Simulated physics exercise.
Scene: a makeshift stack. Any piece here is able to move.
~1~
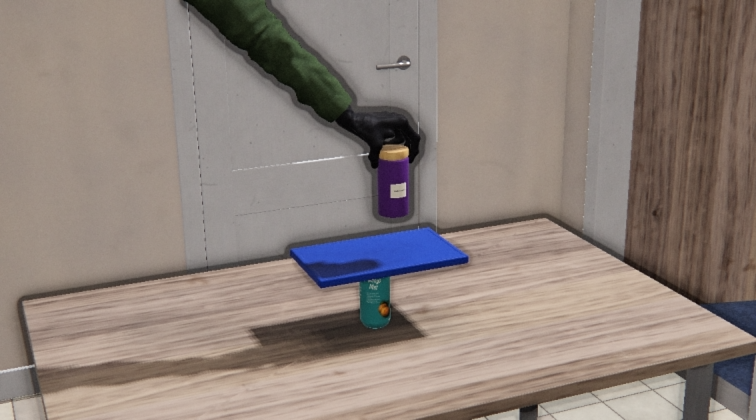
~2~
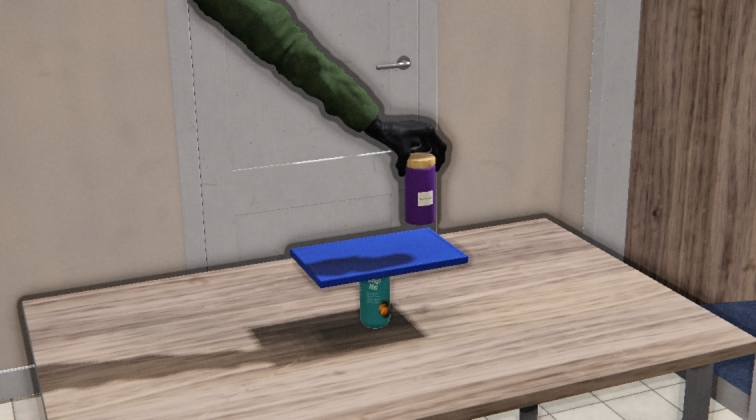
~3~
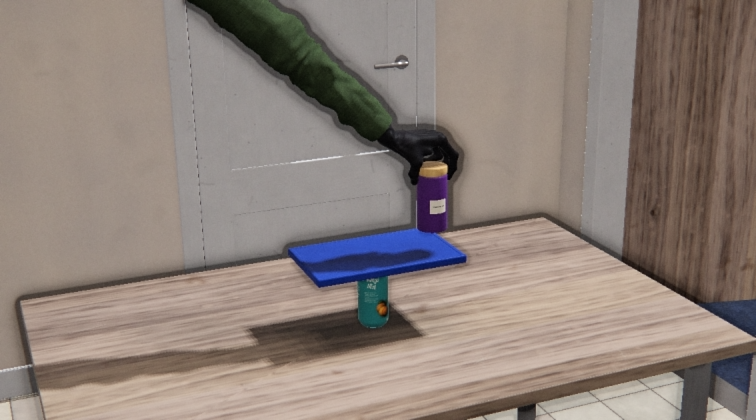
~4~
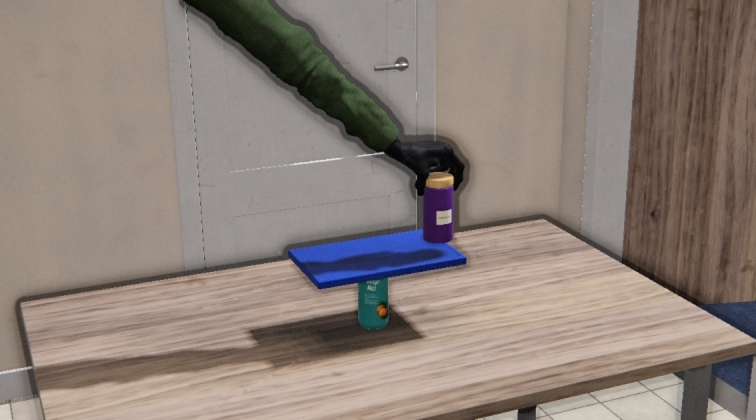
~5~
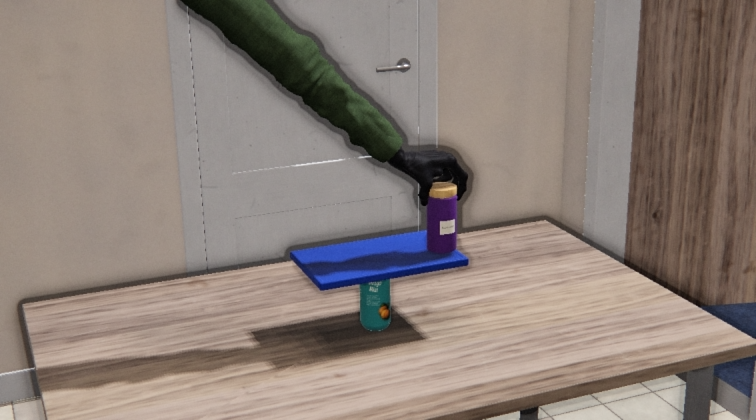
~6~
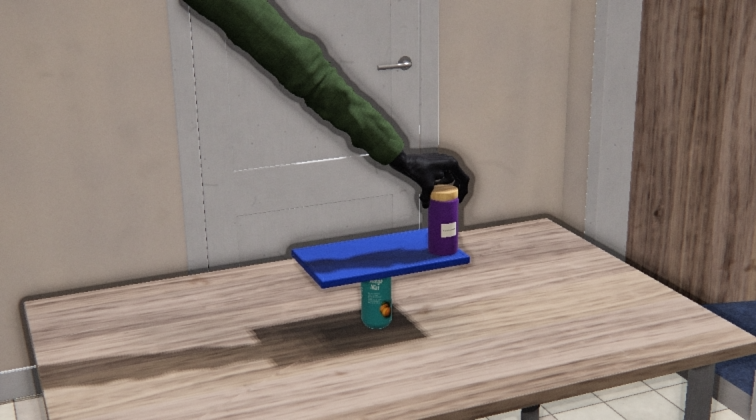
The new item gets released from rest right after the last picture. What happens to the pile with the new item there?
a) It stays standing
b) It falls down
The answer is b.
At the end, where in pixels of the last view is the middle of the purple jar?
End position in the final view: Approximately (493, 305).
Then, 0.30 s later than the last frame, purple jar now fallen; blue lid tilted by 24°.
Then, 0.40 s later than the last frame, blue lid tilted by 51°.
Then, 0.60 s later than the last frame, blue lid tilted by 55°.
When it is over, fallen, purple jar; lying over in the stack, blue lid; turquoise can as before. End places, in pixels of the last picture, purple jar near (493, 306). The stack loses its balance.
